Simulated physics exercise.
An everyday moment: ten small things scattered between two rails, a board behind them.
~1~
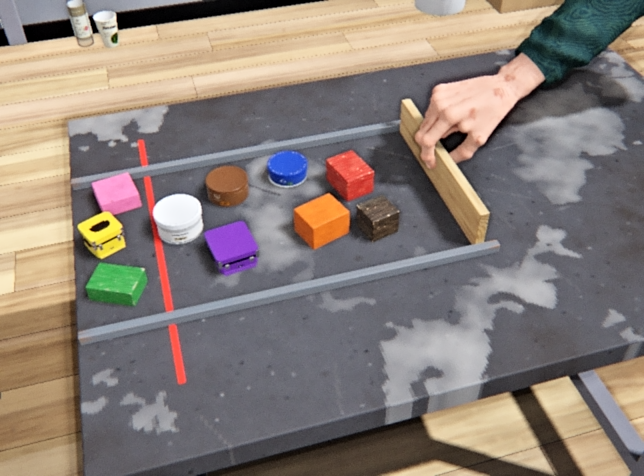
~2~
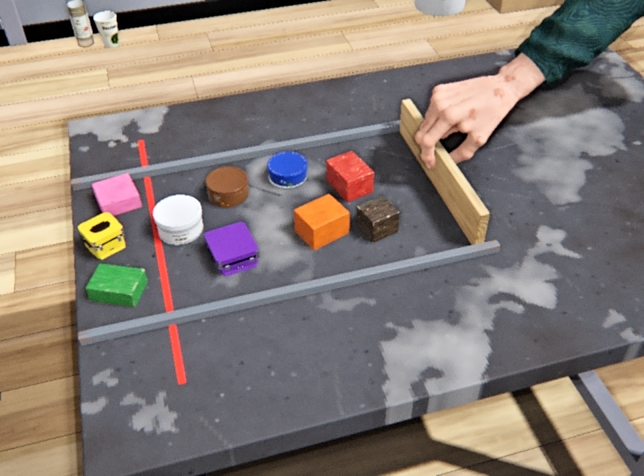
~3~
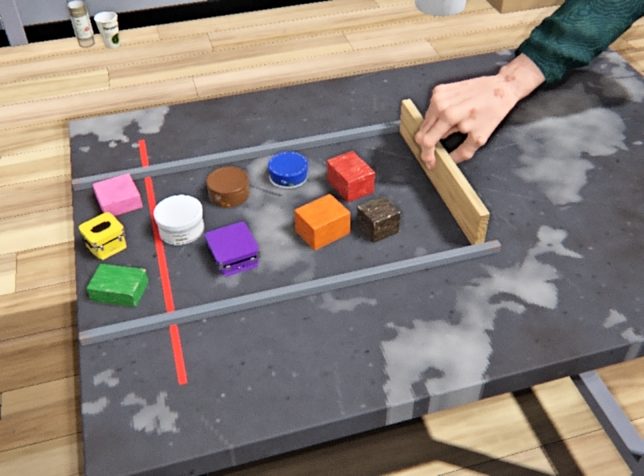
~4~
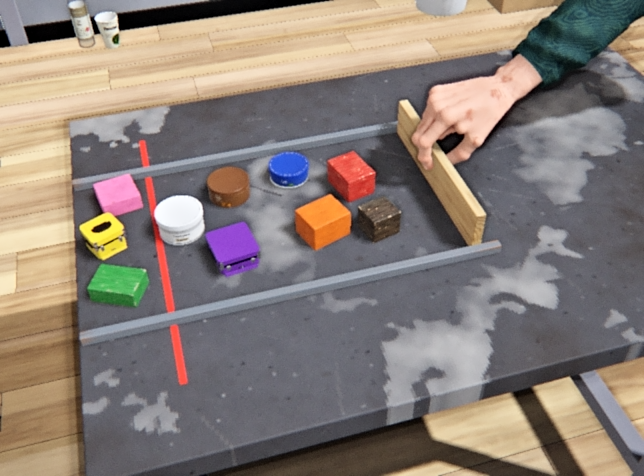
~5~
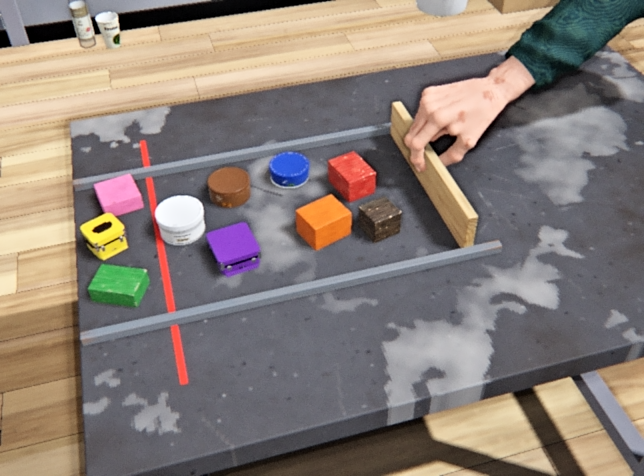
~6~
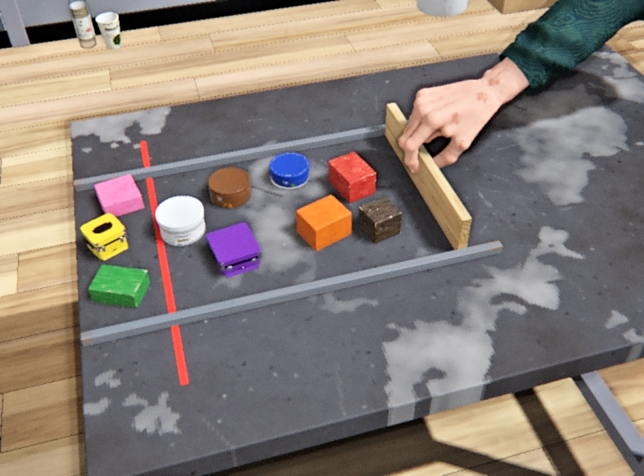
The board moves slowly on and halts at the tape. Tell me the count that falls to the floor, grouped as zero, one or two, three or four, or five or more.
The count is three or four.
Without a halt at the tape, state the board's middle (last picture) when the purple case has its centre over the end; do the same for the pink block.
The purple case puts it at (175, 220), the pink block at (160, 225).
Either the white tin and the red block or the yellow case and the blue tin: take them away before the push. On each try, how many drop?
In order, the numbers are 2 and 3.
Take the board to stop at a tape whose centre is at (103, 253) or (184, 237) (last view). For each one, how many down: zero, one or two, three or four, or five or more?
Taken in order, that's at least five and then either one or two down.
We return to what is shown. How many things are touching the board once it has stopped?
It's 3.
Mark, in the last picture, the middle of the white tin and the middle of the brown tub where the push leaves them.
First (100, 242), then (100, 215).
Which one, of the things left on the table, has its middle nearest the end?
The pink block is foremost.
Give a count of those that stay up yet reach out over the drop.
The overhang total is 1.
A little later, none off yet; yellow case at rest near (105, 238); green block at rest near (120, 286); pink block at rest near (119, 196).
Next, none off yet; yellow case at rest near (105, 238); green block shifted a little near (105, 290); pink block at rest near (119, 196).
When it is over, the number that fall off is three or four; down, purple case, green block and yellow case.
